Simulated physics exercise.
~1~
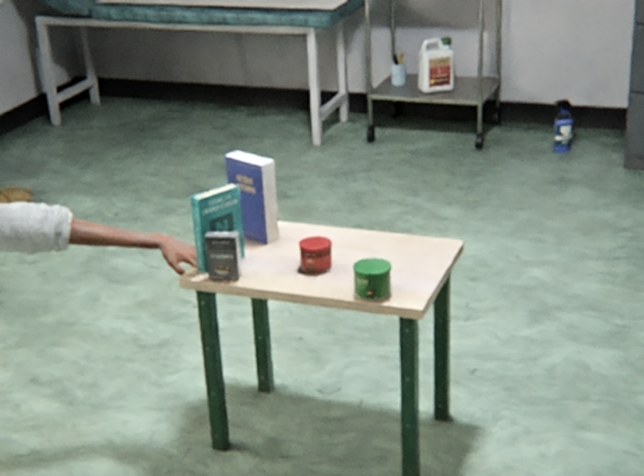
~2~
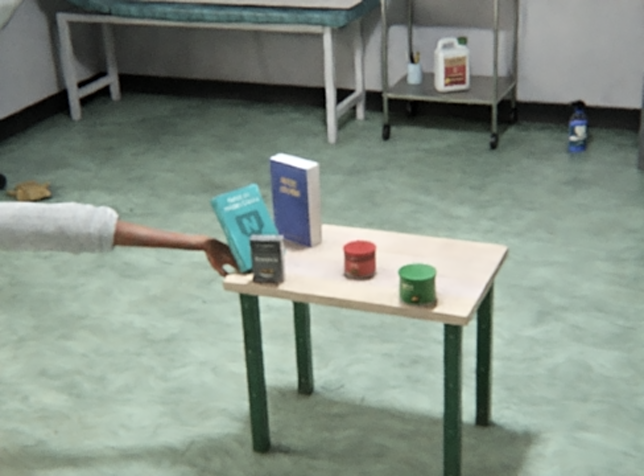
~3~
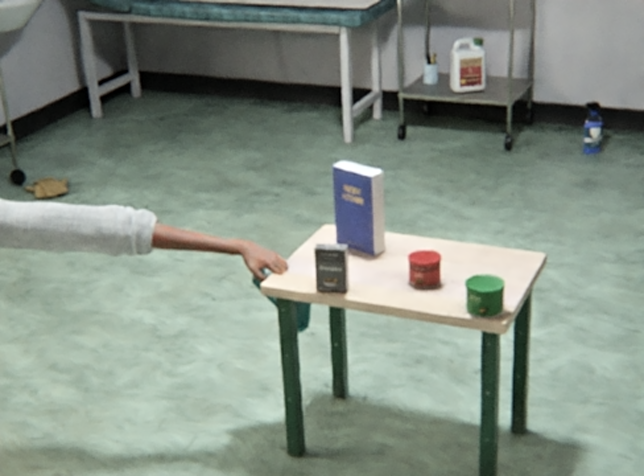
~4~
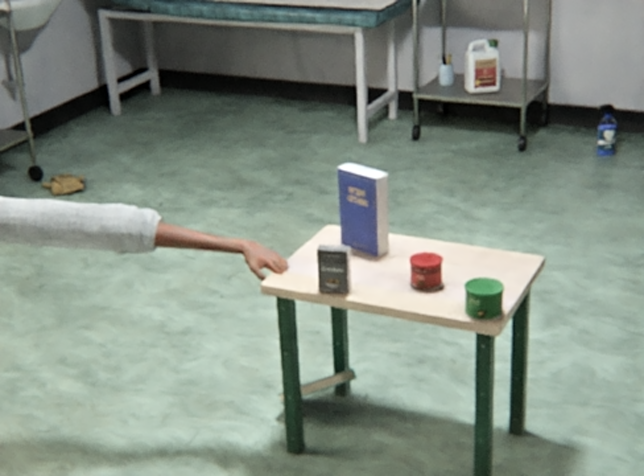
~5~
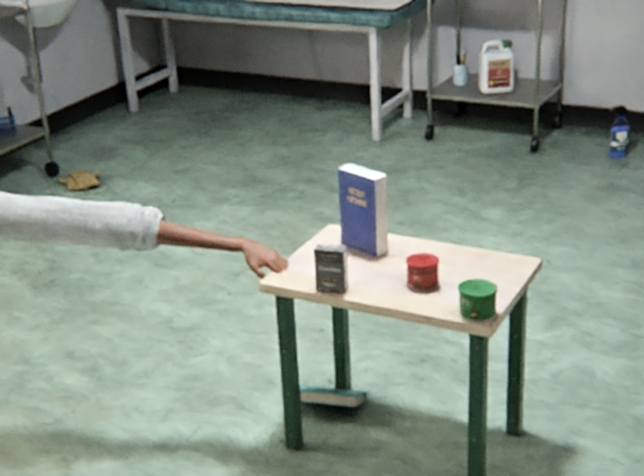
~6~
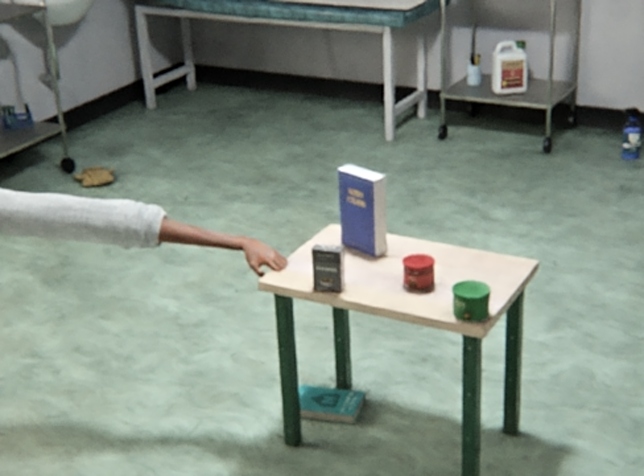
Turquoise book tipping off a small table's left edge onto the floor as a hand moves the table right, other items upright.
